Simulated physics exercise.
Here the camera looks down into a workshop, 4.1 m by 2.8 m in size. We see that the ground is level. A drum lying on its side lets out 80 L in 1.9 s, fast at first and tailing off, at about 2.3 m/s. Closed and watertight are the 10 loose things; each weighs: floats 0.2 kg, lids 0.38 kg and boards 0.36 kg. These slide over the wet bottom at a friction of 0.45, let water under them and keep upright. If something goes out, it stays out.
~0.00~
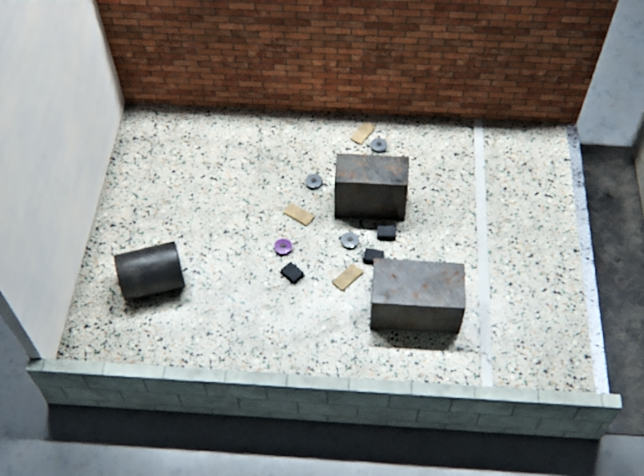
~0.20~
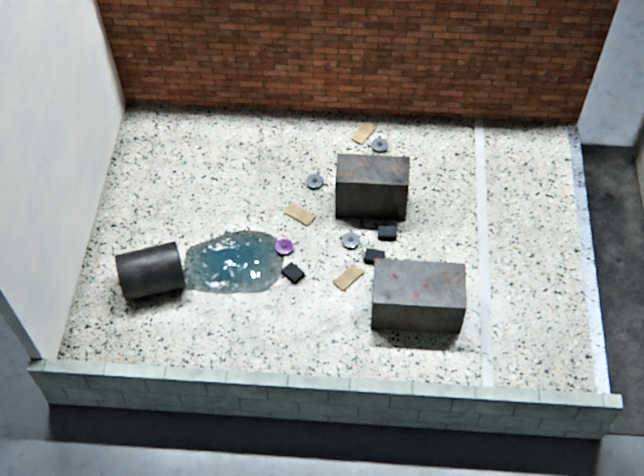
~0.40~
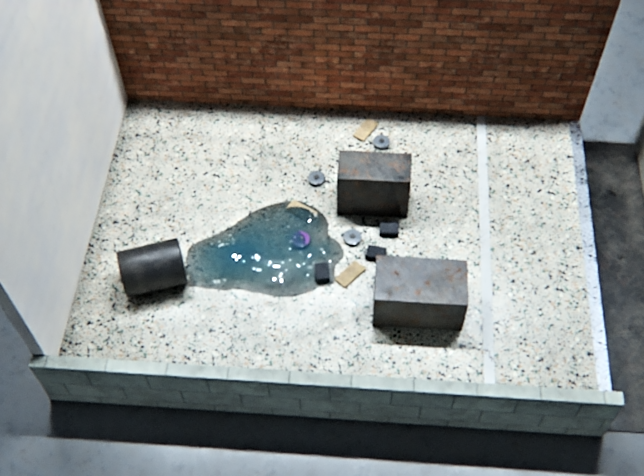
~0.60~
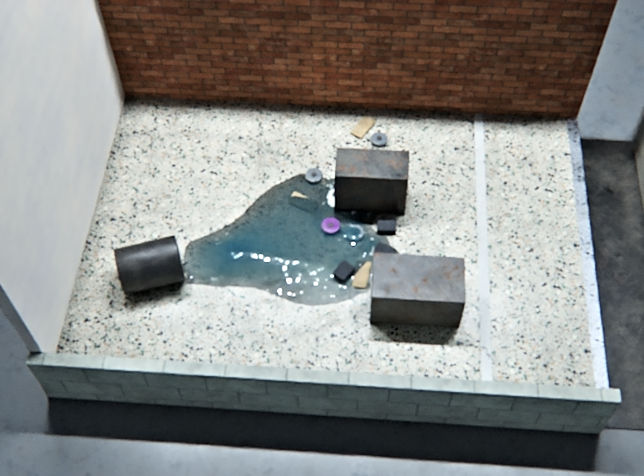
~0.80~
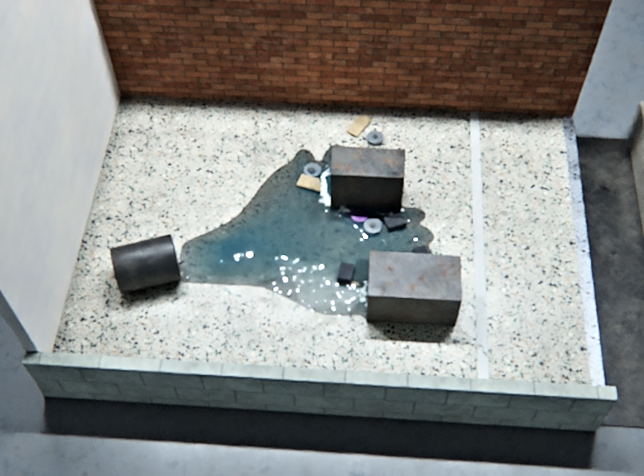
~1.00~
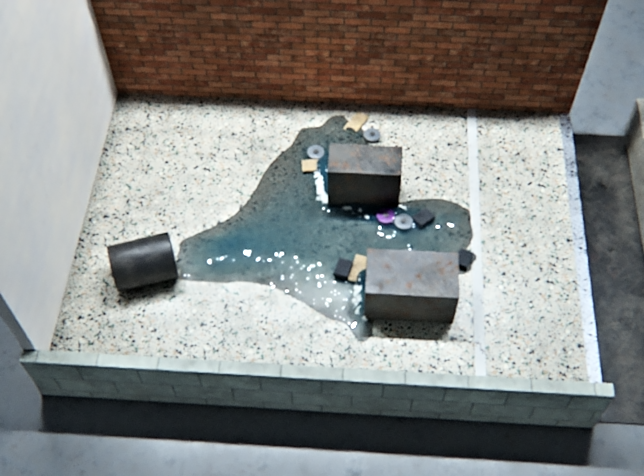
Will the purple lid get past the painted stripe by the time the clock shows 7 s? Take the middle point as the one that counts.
Pretty sure it goes the distance.
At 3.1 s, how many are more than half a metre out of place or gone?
It comes to 8.
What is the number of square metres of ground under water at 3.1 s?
Some 4.0 m2.
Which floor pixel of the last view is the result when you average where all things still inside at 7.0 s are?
(366, 127).
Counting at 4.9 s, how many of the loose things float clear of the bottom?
It comes to 0.
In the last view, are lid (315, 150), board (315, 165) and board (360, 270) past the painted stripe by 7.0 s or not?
Result, in sequence: Not reached / not reached / reached.
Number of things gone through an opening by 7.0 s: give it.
Tally so far: 6.
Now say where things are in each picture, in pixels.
In the first picture, the purple lid at (283, 246), on the bottom; 0.0 m2 under water; 0 of 10 have shifted.
In the second picture, the purple lid at (284, 246) rests on the ground; water covers 0.4 m2; 0 of 10 have shifted.
In the third picture, the purple lid at (301, 239), afloat, 13 cm from its start; water covers 0.8 m2; 2 of 10 have shifted.
In the fourth picture, the purple lid at (331, 225), afloat, 42 cm from its start; 1.3 m2 under water; 5 of 10 have shifted.
In the fifth picture, the purple lid at (360, 214) floats, 71 cm from its start; water covers 1.8 m2; 7 of 10 have shifted.
In the sixth picture, the purple lid at (386, 215), afloat, 93 cm from its start; 2.3 m2 under water; 8 of 10 have shifted.
After 1.4 s the purple lid is near (457, 230), 1.5 m from its start, afloat; 3 of 10 are over the mark; 7 afloat.
After 3.1 s the purple lid has gone out; 6 of 10 are over the mark; 3 afloat.
After 4.9 s the purple lid has gone out; 6 of 10 are over the mark; 0 afloat.
After 7.0 s the purple lid has gone out; 6 of 10 are over the mark; 0 afloat.
